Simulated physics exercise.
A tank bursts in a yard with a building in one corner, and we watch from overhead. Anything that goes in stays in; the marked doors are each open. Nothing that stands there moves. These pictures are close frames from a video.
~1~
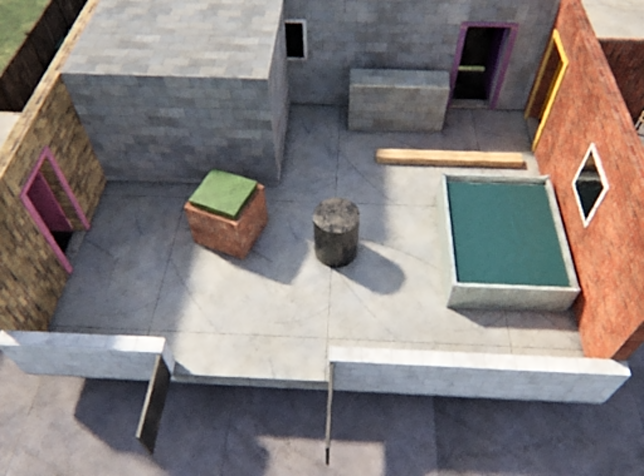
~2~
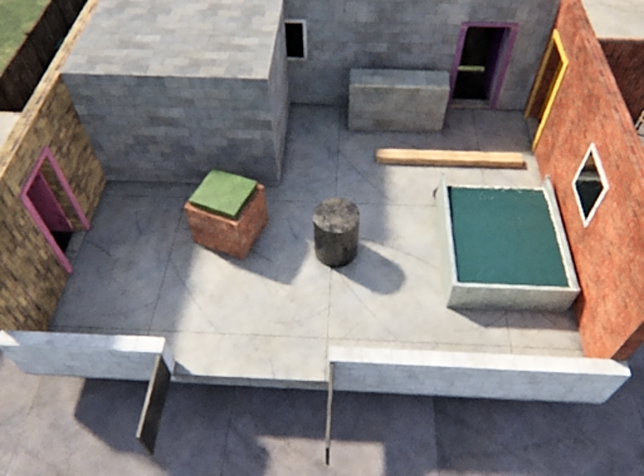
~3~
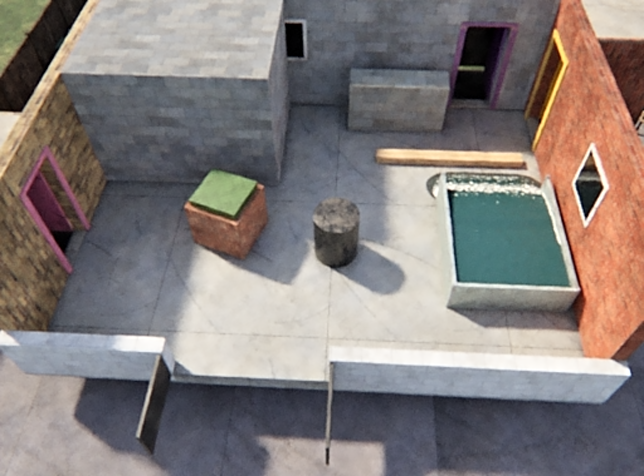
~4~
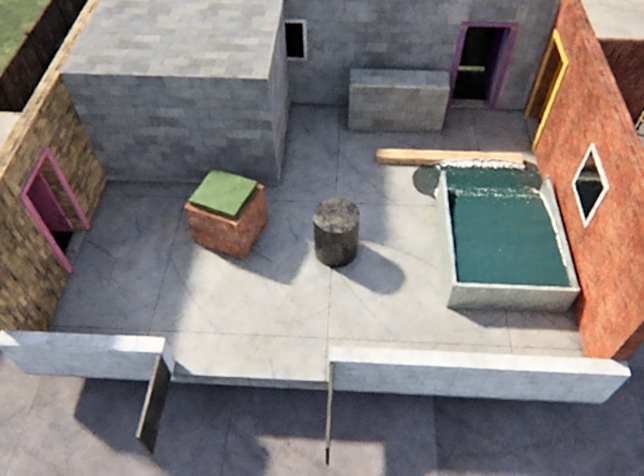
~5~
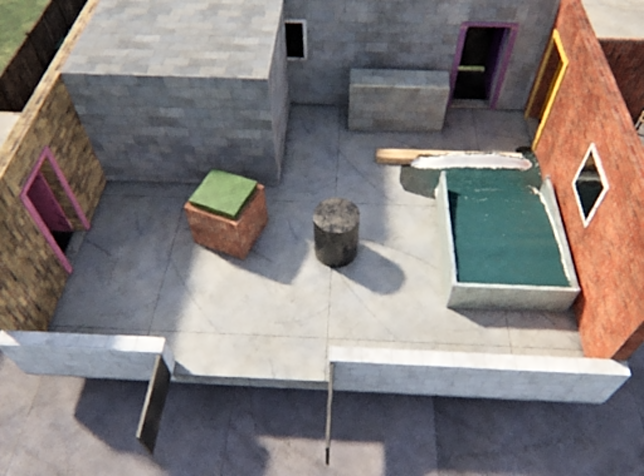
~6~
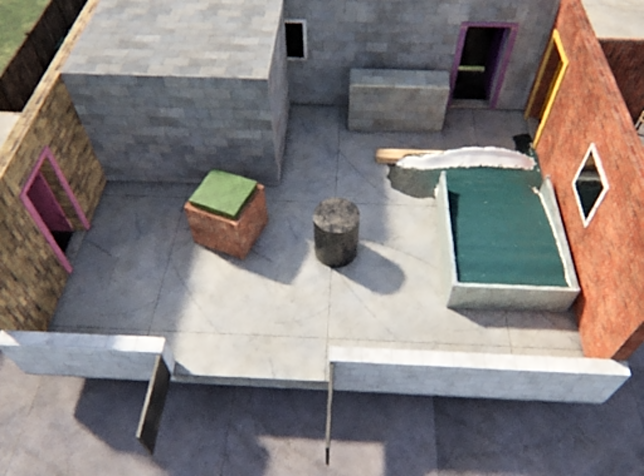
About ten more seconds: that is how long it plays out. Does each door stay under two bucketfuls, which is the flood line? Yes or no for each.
Purple door - no, it floods; pink door - yes, stays under; yellow door - no, it floods.
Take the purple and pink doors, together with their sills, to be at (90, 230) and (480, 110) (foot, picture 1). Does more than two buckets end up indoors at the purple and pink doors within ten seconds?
I think the purple door remains below the mark and the pink door crosses the line.
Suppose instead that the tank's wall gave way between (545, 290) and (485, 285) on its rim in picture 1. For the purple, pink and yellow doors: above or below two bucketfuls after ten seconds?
Purple door: Below, pink door: Above, yellow door: Below.
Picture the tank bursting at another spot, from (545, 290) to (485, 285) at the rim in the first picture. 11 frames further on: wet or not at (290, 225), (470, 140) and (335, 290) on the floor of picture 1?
In the order given: Untouched, untouched and swamped.
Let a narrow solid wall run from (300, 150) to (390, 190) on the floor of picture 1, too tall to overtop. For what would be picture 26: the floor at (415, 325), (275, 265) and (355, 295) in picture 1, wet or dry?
Taking them in order, I'd say parched, parched and parched.
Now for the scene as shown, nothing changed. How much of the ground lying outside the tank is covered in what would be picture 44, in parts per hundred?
About 65 per cent.
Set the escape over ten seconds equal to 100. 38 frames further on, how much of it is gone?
My estimate is roughly 60 percent.
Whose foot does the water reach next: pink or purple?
That's the purple-painted one.
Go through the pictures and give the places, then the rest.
In the first picture, still water in the water tank at (504, 230).
In the second picture, water pours out on the water tank's far side and has run to a hidden place.
In the third picture, water pours out on the water tank's far side and has run to (432, 183).
In the fourth picture, the front is at (419, 174), out from the gap on the water tank's far side.
In the fifth picture, water pours out on the water tank's far side and has run to (534, 151).
In the sixth picture, the front is at (530, 136), out from the gap on the water tank's far side.
A moment on, water covers 20 % of the floor; the purple door wet at the sill, nothing in, the pink door not reached, the yellow door wet at the sill, nothing in.
Next, water covers 30 % of the floor; the purple door over two buckets in, the pink door not reached, the yellow door under two buckets in.
Then, water covers 45 % of the floor; the purple door far over two buckets in, the pink door not reached, the yellow door over two buckets in.
Later, water covers 65 % of the floor; the purple door far over two buckets in, the pink door wet at the sill, nothing in, the yellow door over two buckets in.
In the end, water covers 85 % of the floor; the purple door far over two buckets in, the pink door under two buckets in, the yellow door over two buckets in.
